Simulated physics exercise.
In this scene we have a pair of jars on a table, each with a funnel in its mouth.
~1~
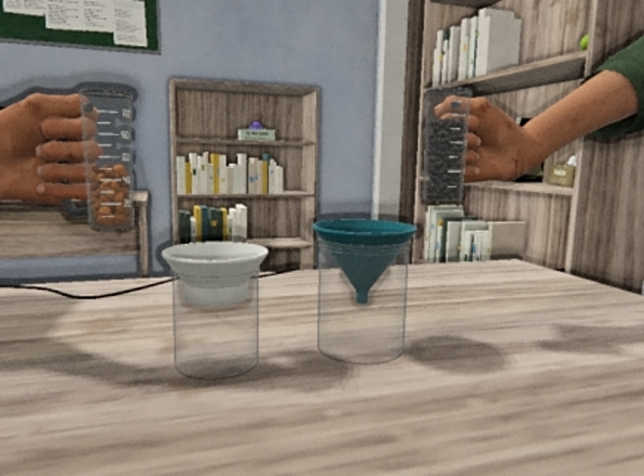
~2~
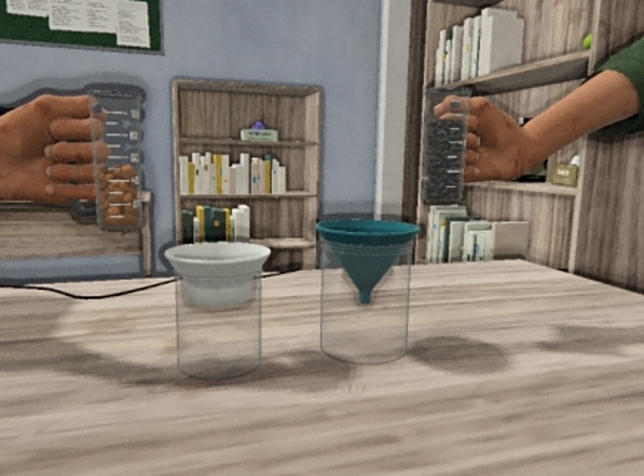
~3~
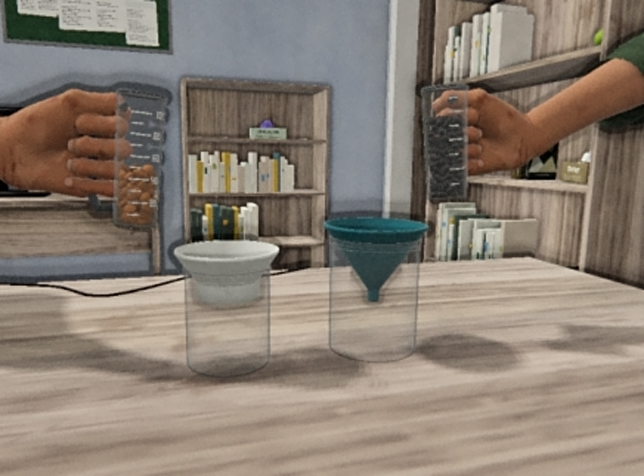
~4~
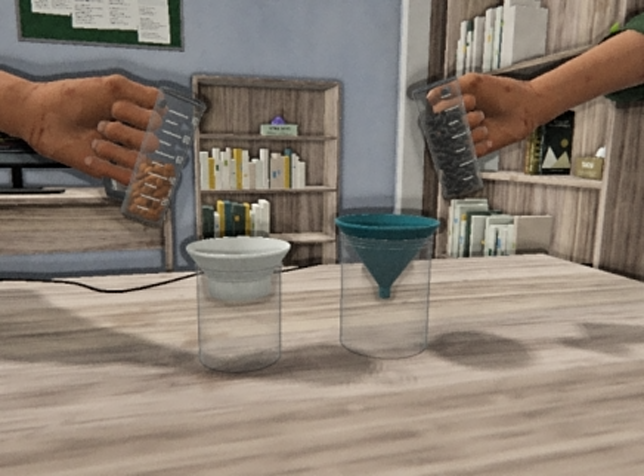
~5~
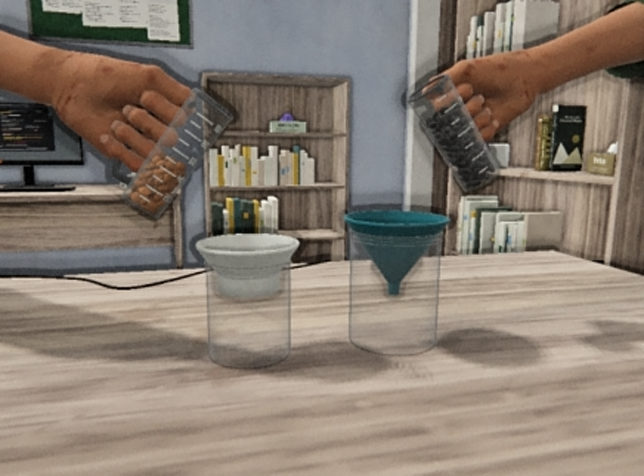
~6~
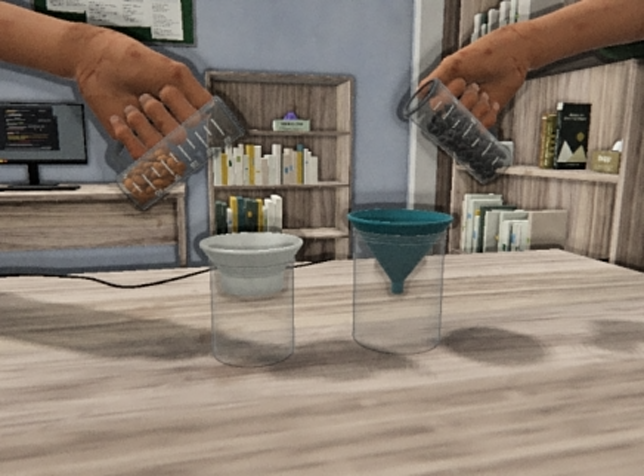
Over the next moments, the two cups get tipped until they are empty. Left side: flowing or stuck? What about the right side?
Result: Left: Ends up empty; right: Ends up stuck.
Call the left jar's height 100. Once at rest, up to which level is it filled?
About 15 %.
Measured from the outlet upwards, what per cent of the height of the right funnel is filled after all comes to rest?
Roughly 90 per cent.
Then, 0.22 s later than the last frame, left, every one still in the cup; right, every one still in the cup.
Then, 0.49 s later than the last frame, left, every one still in the cup; right, every one still in the cup.
Then, 0.78 s later than the last frame, left, almost all still in the cup, just a few in or over the funnel; right, almost all still in the cup, about a tenth in or over the funnel.
When it is over, left, every one down in the jar; right, every one stuck in the funnel, not one down in the jar.
